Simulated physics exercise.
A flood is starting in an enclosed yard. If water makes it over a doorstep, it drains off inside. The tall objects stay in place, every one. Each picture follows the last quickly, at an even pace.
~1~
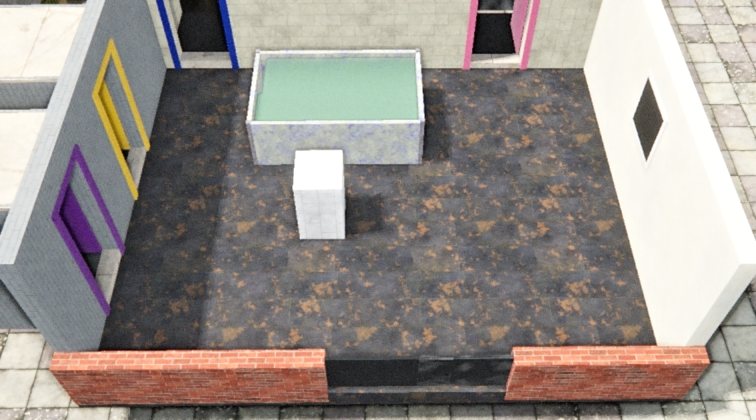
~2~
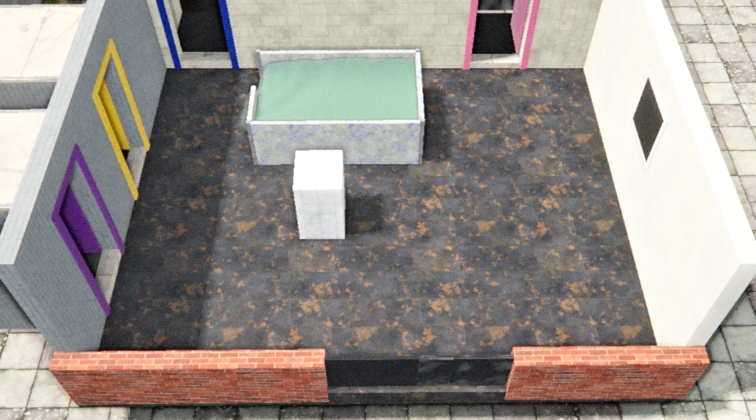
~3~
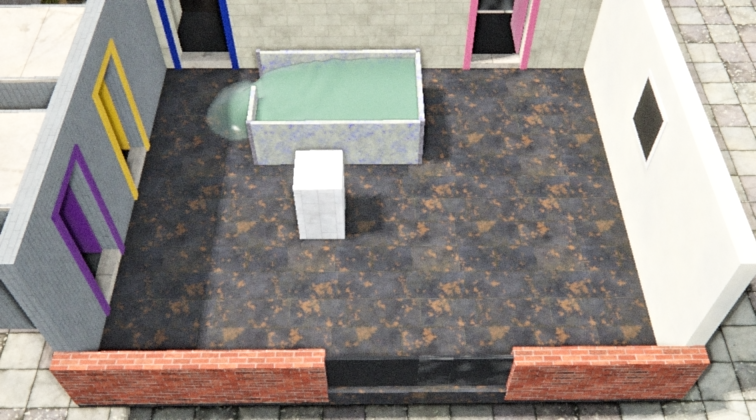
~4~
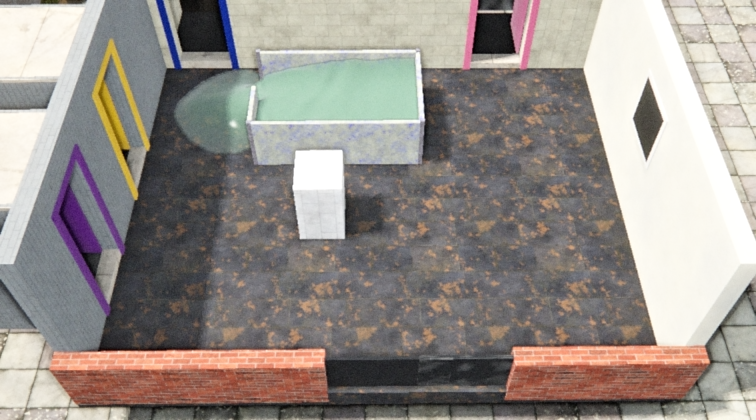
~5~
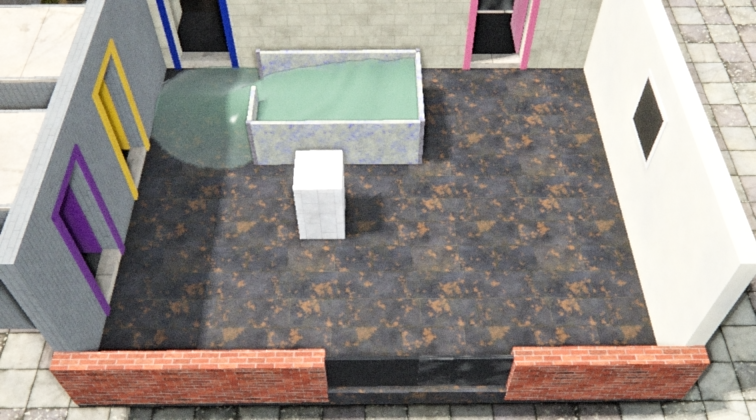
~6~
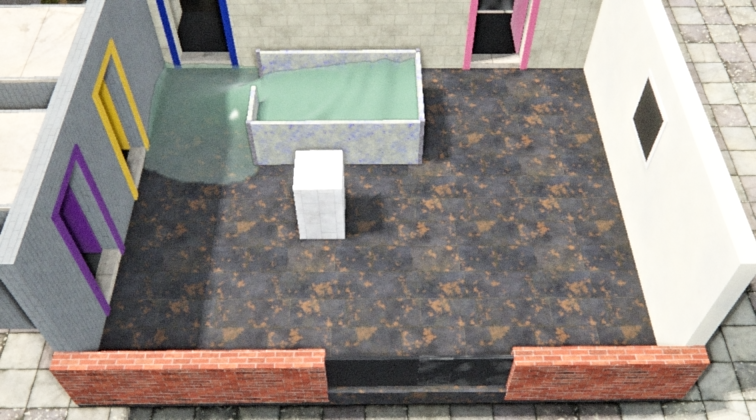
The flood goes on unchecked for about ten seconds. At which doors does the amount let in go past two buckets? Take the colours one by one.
Result: The purple door lets in little enough there. The blue door lets too much in there. The yellow door lets too much in there. The pink door lets in little enough there.
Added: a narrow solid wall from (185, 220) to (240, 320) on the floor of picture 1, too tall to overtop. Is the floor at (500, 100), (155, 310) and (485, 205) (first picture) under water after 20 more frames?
Log, spots one to three: Spared; swamped; spared.
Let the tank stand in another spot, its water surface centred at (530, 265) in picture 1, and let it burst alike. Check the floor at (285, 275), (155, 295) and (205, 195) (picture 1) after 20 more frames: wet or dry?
Taking the three spots in that order, I'd say drenched, then drenched, then drenched.
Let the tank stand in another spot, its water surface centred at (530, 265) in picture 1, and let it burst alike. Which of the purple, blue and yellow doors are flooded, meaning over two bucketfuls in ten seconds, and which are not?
The purple one exceeds the limit, the blue one stays within the limit, and the yellow one stays within the limit.
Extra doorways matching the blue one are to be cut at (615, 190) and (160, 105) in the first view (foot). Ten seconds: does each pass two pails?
The first new door stays below the line, and the second crosses the line.
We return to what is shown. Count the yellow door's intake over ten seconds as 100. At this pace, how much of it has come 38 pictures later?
About 95 per cent.
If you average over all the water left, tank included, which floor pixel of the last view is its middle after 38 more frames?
Near (306, 180).
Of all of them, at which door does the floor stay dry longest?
My answer: The one in pink.
A moment on, water covers 10 % of the floor; the purple door not reached, the blue door over two buckets in, the yellow door under two buckets in, the pink door not reached.
Next, water covers 20 % of the floor; the purple door wet at the sill, nothing in, the blue door far over two buckets in, the yellow door over two buckets in, the pink door not reached.
Then, water covers 40 % of the floor; the purple door wet at the sill, nothing in, the blue door far over two buckets in, the yellow door over two buckets in, the pink door not reached.
Later, water covers 70 % of the floor; the purple door wet at the sill, nothing in, the blue door far over two buckets in, the yellow door over two buckets in, the pink door wet at the sill, nothing in.
In the end, water covers 95 % of the floor; the purple door wet at the sill, nothing in, the blue door far over two buckets in, the yellow door over two buckets in, the pink door wet at the sill, nothing in.
